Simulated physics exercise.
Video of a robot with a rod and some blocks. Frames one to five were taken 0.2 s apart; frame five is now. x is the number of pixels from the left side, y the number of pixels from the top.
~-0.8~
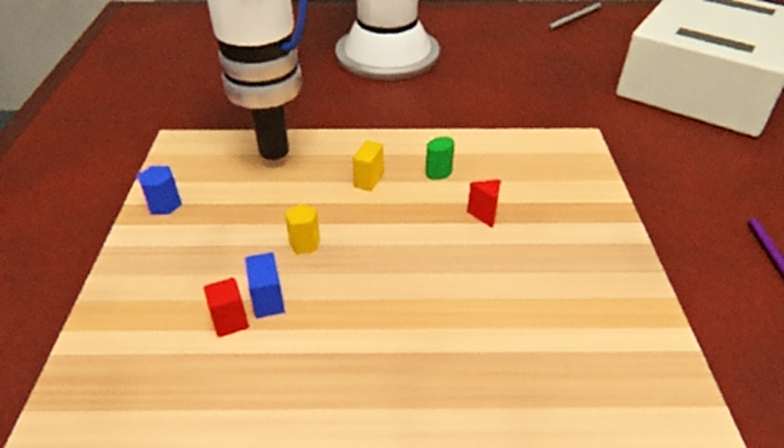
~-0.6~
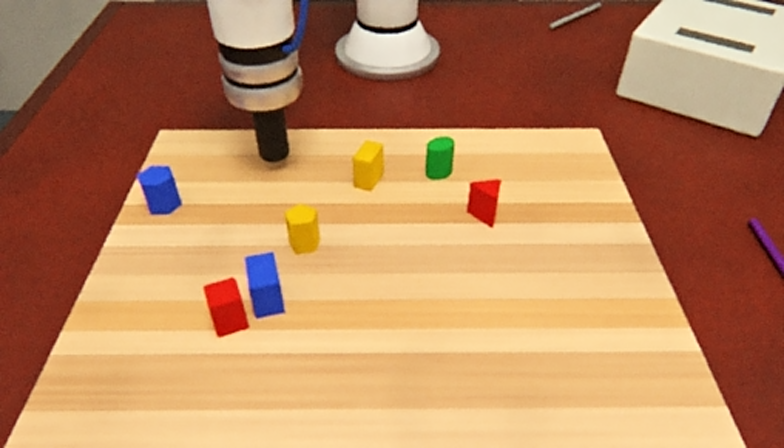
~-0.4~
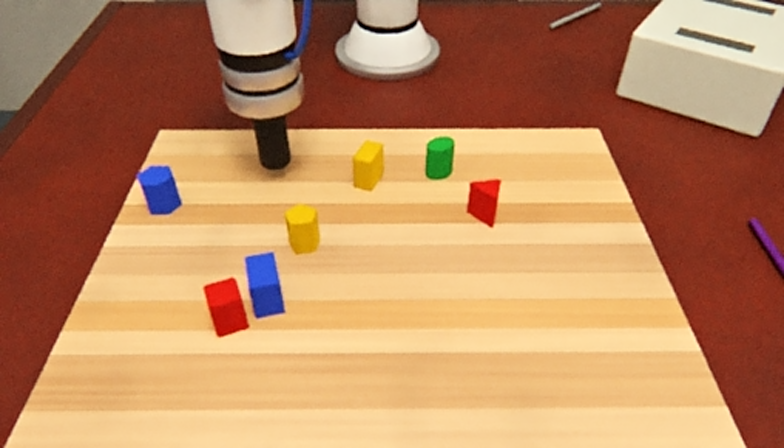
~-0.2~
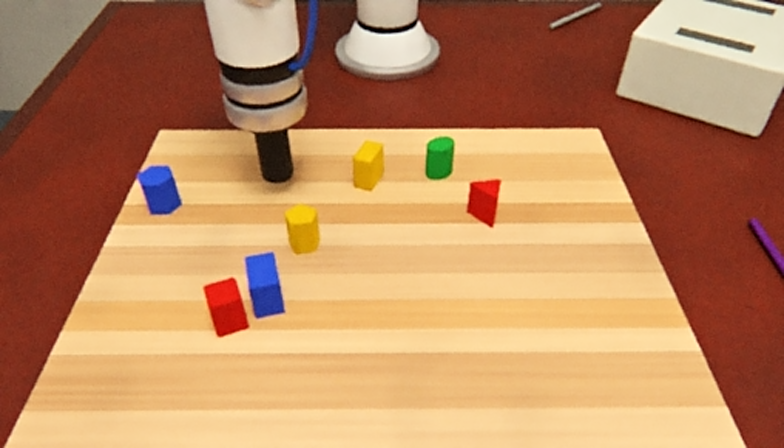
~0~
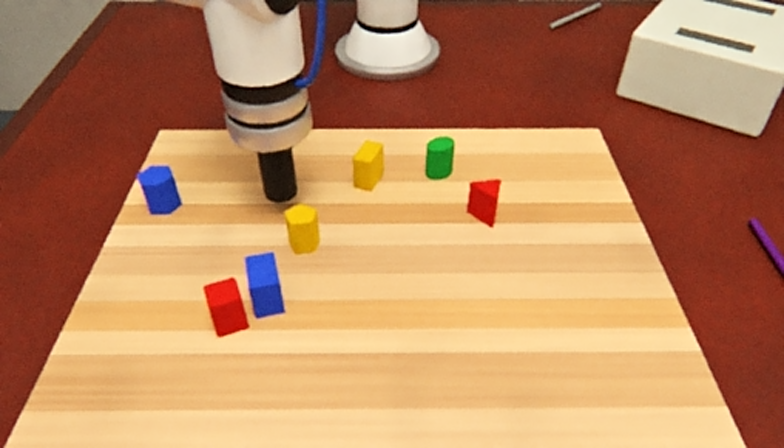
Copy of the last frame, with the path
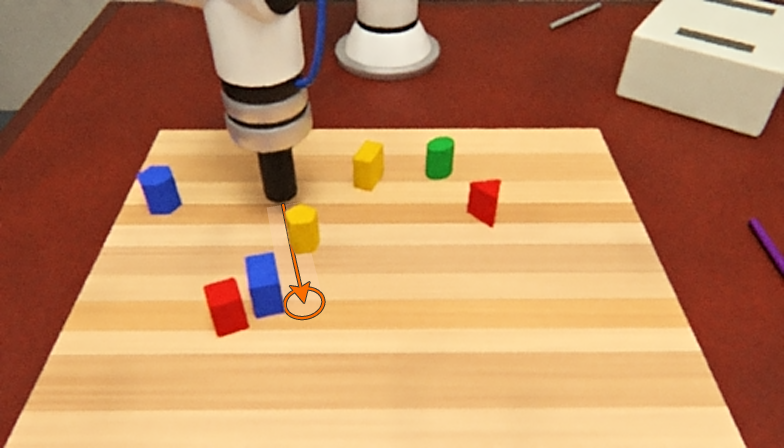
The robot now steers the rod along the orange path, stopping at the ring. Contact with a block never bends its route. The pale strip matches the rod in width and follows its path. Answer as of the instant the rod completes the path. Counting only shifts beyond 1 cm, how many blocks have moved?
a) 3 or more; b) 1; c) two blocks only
Letter b.
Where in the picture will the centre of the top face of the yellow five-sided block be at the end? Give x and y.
Final place: (329, 245).
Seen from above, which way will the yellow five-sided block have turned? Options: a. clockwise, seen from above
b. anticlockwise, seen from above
b.
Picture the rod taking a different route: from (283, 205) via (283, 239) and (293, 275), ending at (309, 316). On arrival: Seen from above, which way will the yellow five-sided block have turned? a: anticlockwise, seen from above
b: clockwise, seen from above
It's a.
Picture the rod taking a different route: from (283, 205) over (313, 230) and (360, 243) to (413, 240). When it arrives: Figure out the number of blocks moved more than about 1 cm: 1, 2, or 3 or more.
I count one.
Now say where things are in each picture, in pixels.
In the first picture, rod tip at (274, 152); block tops, blue oblong at (261, 269); yellow five-sided block at (301, 214).
In the second picture, rod at (275, 155); blocks unchanged.
In the third picture, rod at (276, 162); blocks unchanged.
In the fourth picture, rod at (278, 175); blocks unchanged.
In the fifth picture, rod at (281, 194); blue oblong at (261, 269); yellow five-sided block at (301, 214).
Path on the board, in a line from (283, 205) to (304, 303).
On the path given first. One third of the way, rod at (287, 223); yellow five-sided block at (305, 219).
Two thirds of the way, rod at (294, 256); yellow five-sided block at (324, 242), turned 45° anticlockwise.
At the end, rod at (302, 292); blue oblong in place; yellow five-sided block at (329, 245), turned 60° anticlockwise.
